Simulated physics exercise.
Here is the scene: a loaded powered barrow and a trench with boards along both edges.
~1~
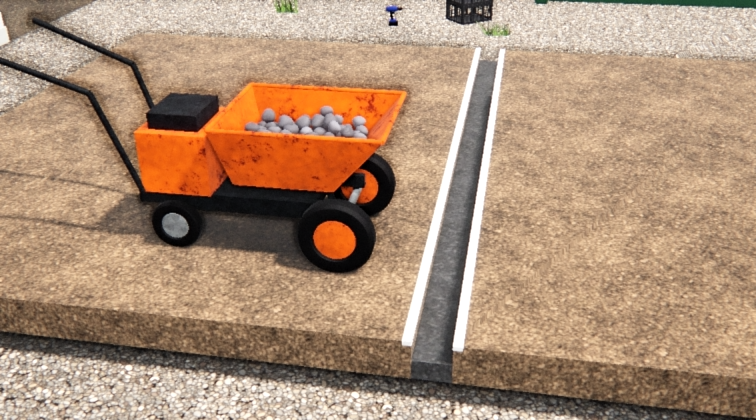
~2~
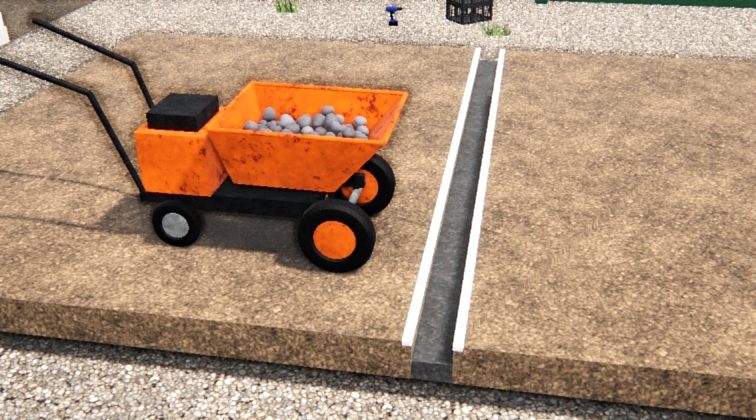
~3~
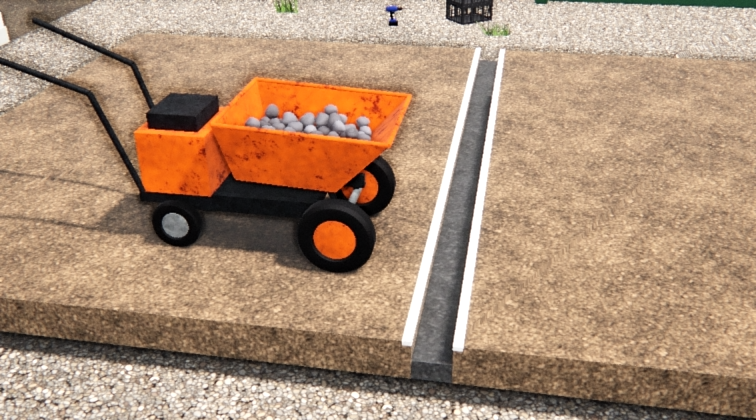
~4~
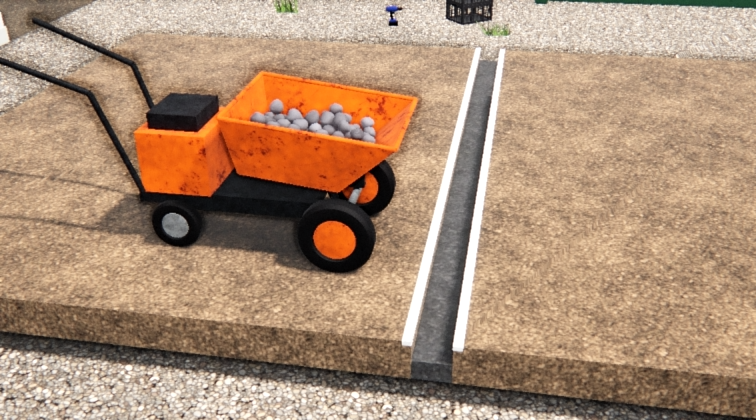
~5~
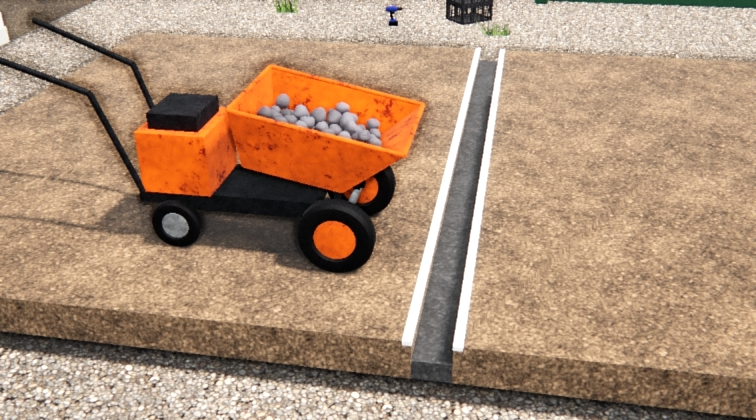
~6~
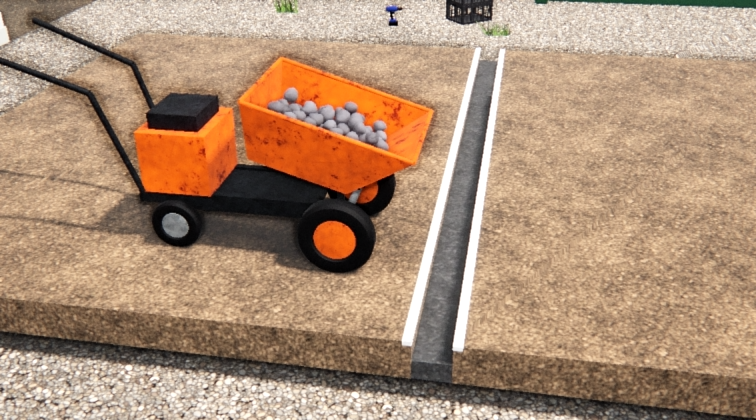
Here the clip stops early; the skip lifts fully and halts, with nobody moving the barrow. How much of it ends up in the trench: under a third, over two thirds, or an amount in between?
Most stays out, below a third in.
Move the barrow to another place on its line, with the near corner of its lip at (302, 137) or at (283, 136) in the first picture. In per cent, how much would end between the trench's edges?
Roughly 30 per cent at the first spot and 20 per cent at the second.
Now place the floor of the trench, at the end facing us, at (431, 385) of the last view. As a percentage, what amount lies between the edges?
About 10 per cent.
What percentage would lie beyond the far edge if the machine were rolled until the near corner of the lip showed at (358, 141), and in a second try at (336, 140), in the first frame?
You'd get around 40 in a hundred, then 10 in a hundred.
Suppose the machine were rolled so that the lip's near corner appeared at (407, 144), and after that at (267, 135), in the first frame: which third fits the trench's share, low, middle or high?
Spot 1: Less than a third. Spot 2: Below one third.
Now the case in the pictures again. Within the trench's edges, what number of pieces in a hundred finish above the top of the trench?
20 per cent or so.
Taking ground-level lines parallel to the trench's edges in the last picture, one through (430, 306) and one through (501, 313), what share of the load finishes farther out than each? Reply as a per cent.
That's 90 per cent for the first and 40 per cent for the second.
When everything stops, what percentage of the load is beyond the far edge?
That share is about 75 percent.
Just after the last frame, skip tipped steeply; every one in the skip.
A moment on, skip tipped steeply; almost all in the skip; just a few in or heaped over the trench; just a few beyond it.
Further on, skip tipped right over; roughly a quarter in the skip; about a tenth in or heaped over the trench; roughly two thirds beyond it.
When it is over, skip tipped right over; about a tenth in the skip; about a tenth in or heaped over the trench; the larger part beyond it.
